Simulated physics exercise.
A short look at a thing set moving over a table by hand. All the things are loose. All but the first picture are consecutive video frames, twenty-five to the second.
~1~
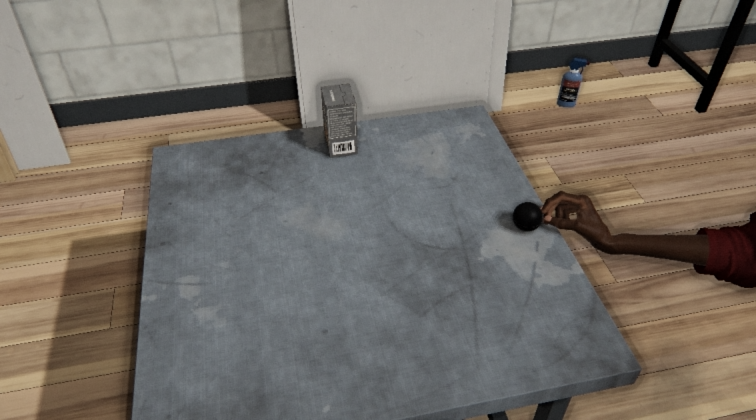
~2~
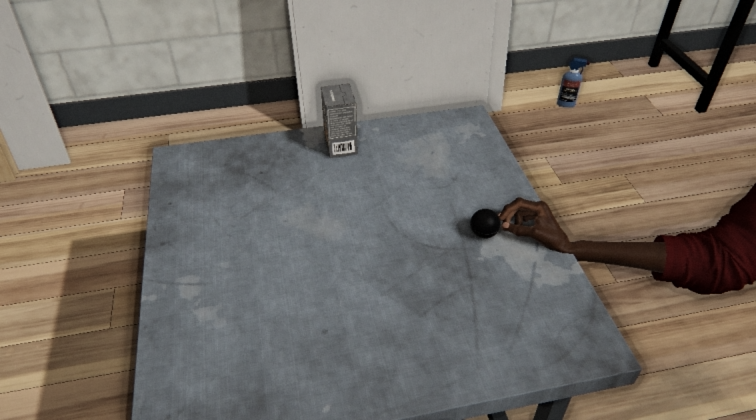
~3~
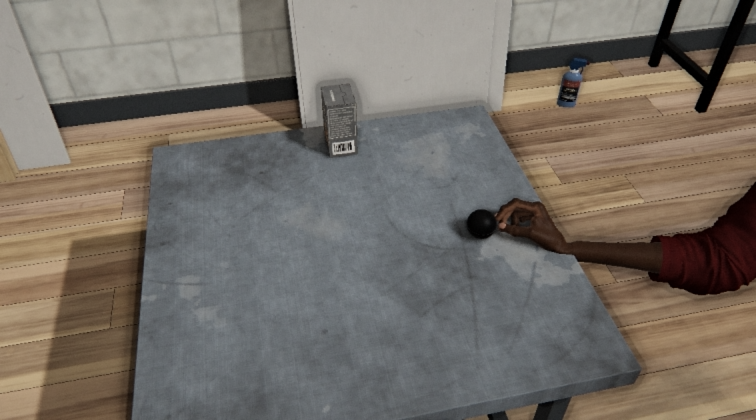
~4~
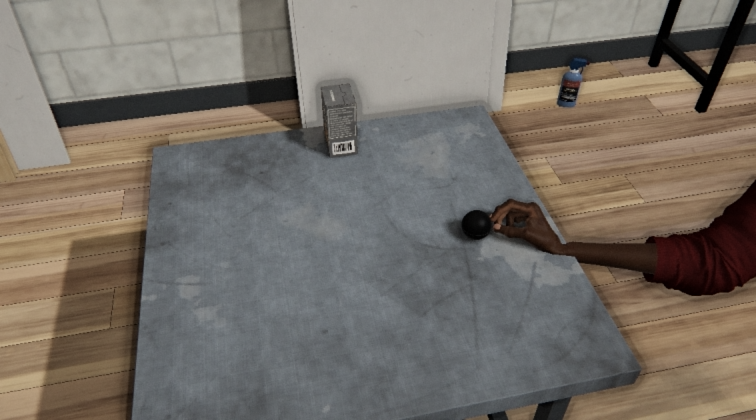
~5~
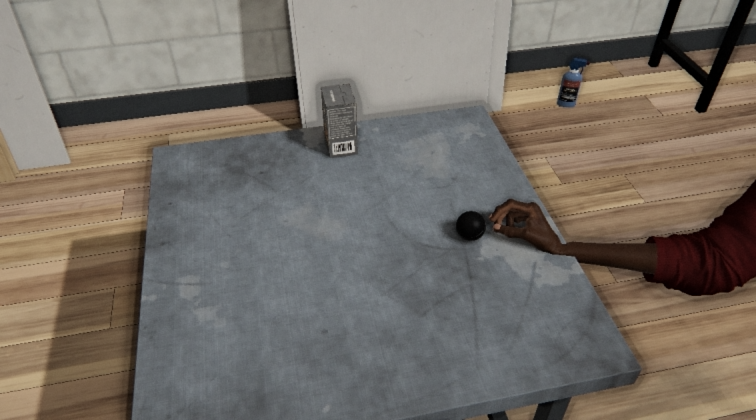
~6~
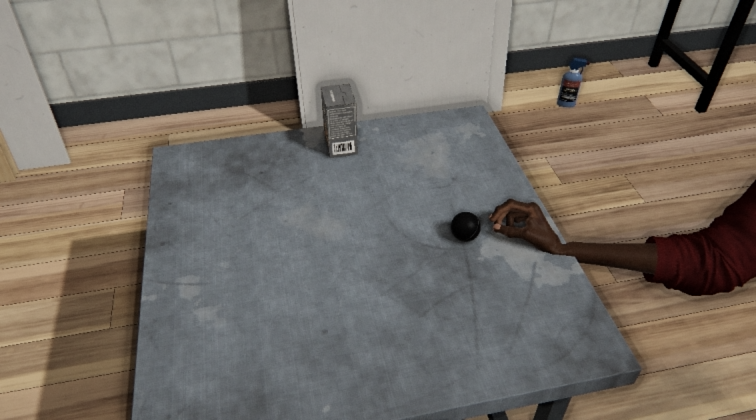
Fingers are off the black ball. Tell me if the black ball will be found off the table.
The black ball stays on the table.
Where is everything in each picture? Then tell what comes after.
Under the hand; black ball (528, 217), in the first picture.
Under the hand; black ball (485, 223), in the second picture.
Under the hand; black ball (482, 224), in the third picture.
Black ball (477, 225), in the fourth picture.
Black ball (471, 226), in the fifth picture.
Black ball (466, 227) moved a little, in the sixth picture.
Then, 0.10 s later than the last frame, black ball moved about its own width near (455, 228).
Then, 0.20 s later than the last frame, black ball moved about its own width near (447, 230).
Then, 0.40 s later than the last frame, black ball moved about its own width near (439, 231).
When it is over, moved from the start, black ball. End places, in pixels of the last picture, black ball near (439, 231).
